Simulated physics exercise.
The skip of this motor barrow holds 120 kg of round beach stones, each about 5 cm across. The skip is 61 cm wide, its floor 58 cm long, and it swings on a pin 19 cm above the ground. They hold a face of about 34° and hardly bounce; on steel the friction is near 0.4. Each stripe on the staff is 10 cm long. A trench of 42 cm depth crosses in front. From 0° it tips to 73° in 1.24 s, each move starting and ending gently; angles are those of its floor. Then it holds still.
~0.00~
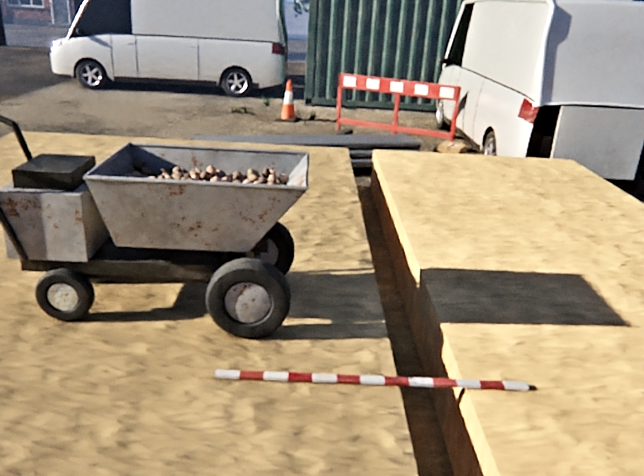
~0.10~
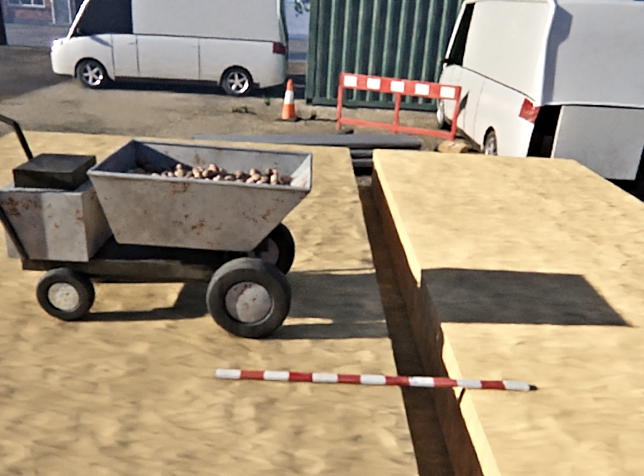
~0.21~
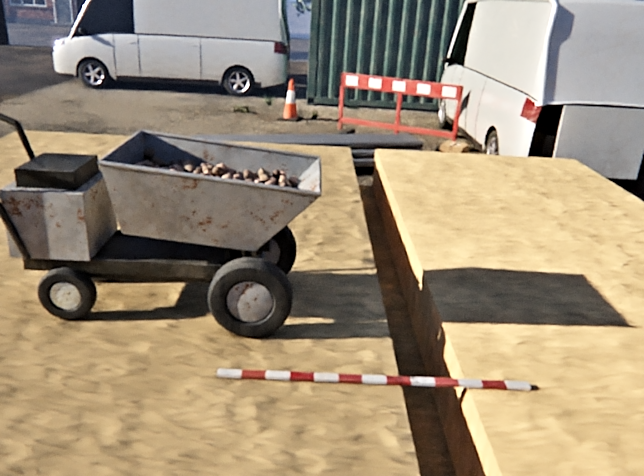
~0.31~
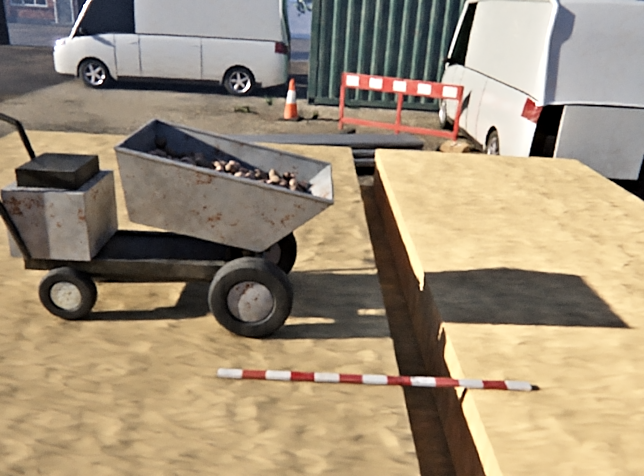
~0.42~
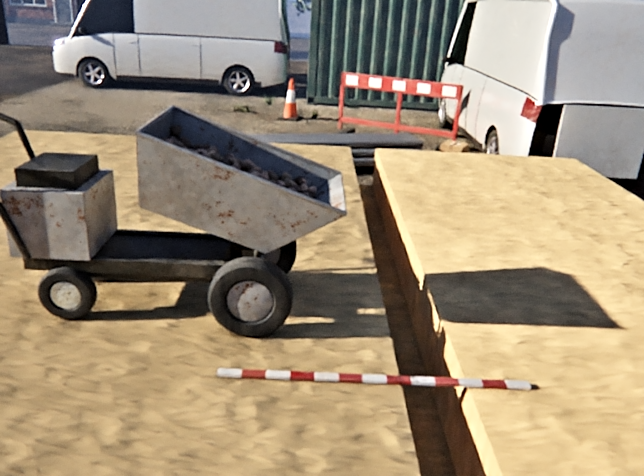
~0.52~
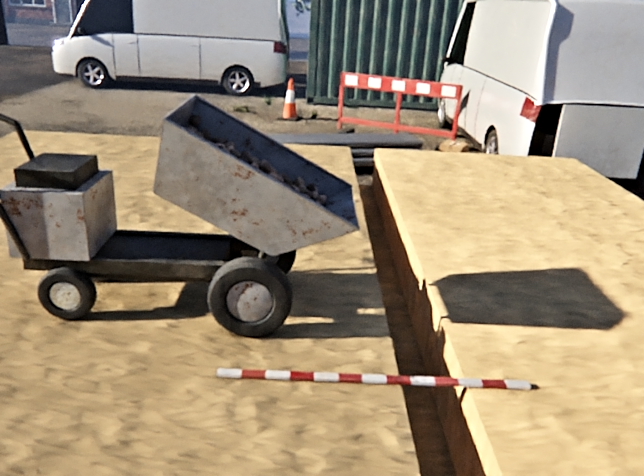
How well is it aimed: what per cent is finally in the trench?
Roughly 96 per cent ends in the trench.
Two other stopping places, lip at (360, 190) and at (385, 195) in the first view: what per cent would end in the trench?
First some 40, then 15 per cent.
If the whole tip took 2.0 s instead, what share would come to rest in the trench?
Then about 100 per cent.
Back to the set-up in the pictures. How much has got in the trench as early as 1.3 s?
About 50 per cent by then.
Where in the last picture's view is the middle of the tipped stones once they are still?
Near (408, 363).
After 0.9 s the floor is at 62°; 100 % in the skip; the foremost stones are at (380, 265).
After 1.3 s the floor is at 73°; 50 % in the skip, 1 % short of the trench, 49 % in the trench, 1 % past the trench; the foremost stones are at (451, 306).
After 1.7 s the floor is at 73°; 15 % in the skip, 1 % short of the trench, 80 % in the trench, 4 % past the trench; the foremost stones are at (522, 312).
After 3.6 s the floor is at 73°; 0 % in the skip, 96 % in the trench, 4 % past the trench; the foremost stones are at (565, 316).
